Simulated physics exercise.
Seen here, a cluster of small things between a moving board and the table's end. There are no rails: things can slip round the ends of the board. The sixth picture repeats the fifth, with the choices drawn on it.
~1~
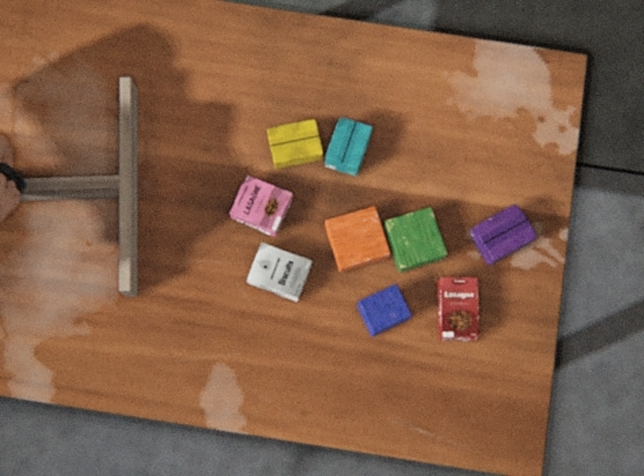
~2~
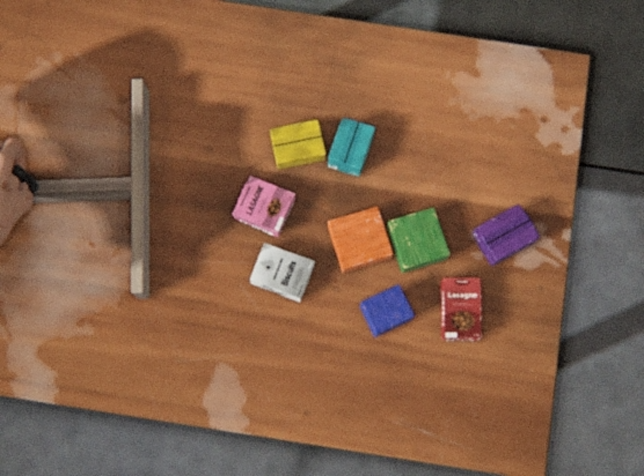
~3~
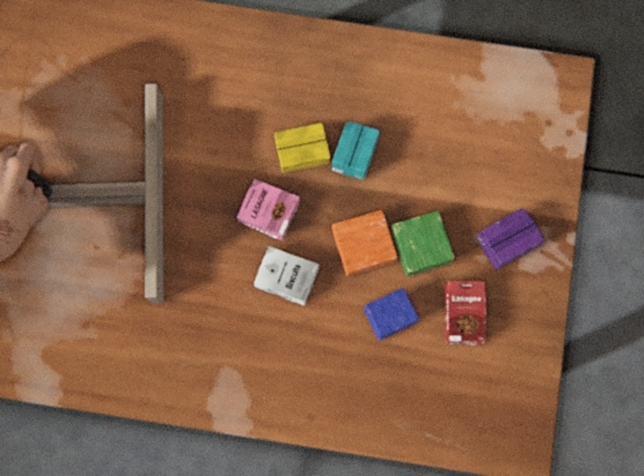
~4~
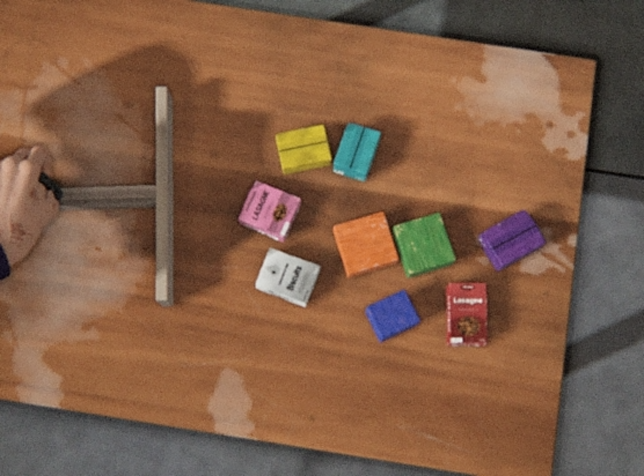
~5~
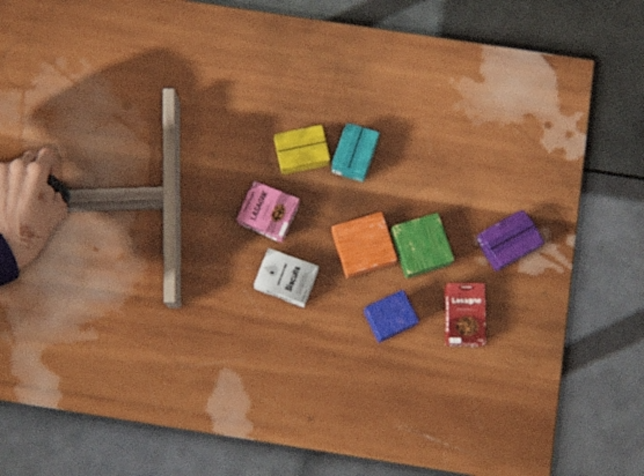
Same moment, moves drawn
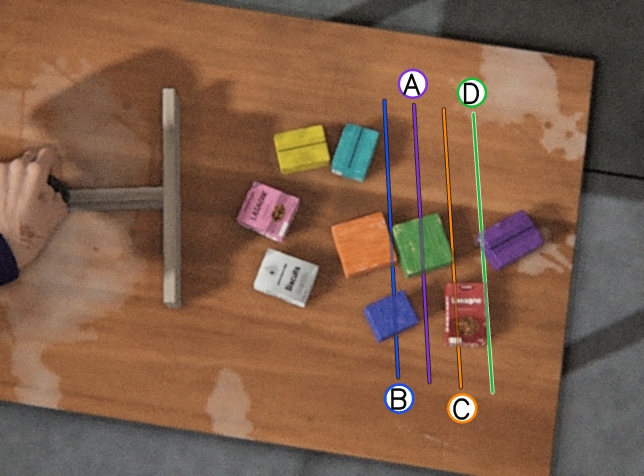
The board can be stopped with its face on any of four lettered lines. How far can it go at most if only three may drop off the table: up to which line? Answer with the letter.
Stop at D.
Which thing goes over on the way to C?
The purple box goes over.
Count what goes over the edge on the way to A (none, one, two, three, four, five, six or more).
In all, one.
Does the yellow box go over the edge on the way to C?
By then, no.
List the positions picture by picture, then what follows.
The first frame shows red packet (458, 309); purple box (502, 235); yellow box (295, 145).
The second frame shows board (137, 183); pink packet (265, 207).
The third frame shows board (151, 188); green block (422, 244).
The fourth frame shows board (162, 191); white packet (288, 278).
The fifth frame shows board (169, 193); red packet (465, 314); purple box (509, 241); yellow box (302, 150).
On the marked copy, A at (422, 240); B at (391, 235); C at (452, 245); D at (483, 249).
With D. Early on, board (281, 210); yellow box (311, 153); white packet (317, 272).
Further on, board (393, 227); purple box (575, 222); green block (524, 236).
At the end, board (484, 241); purple box over the edge; green block over the edge; two fallen.
As for the rest, A is within the limit but short; B is within the limit but short; C is within the limit but short.
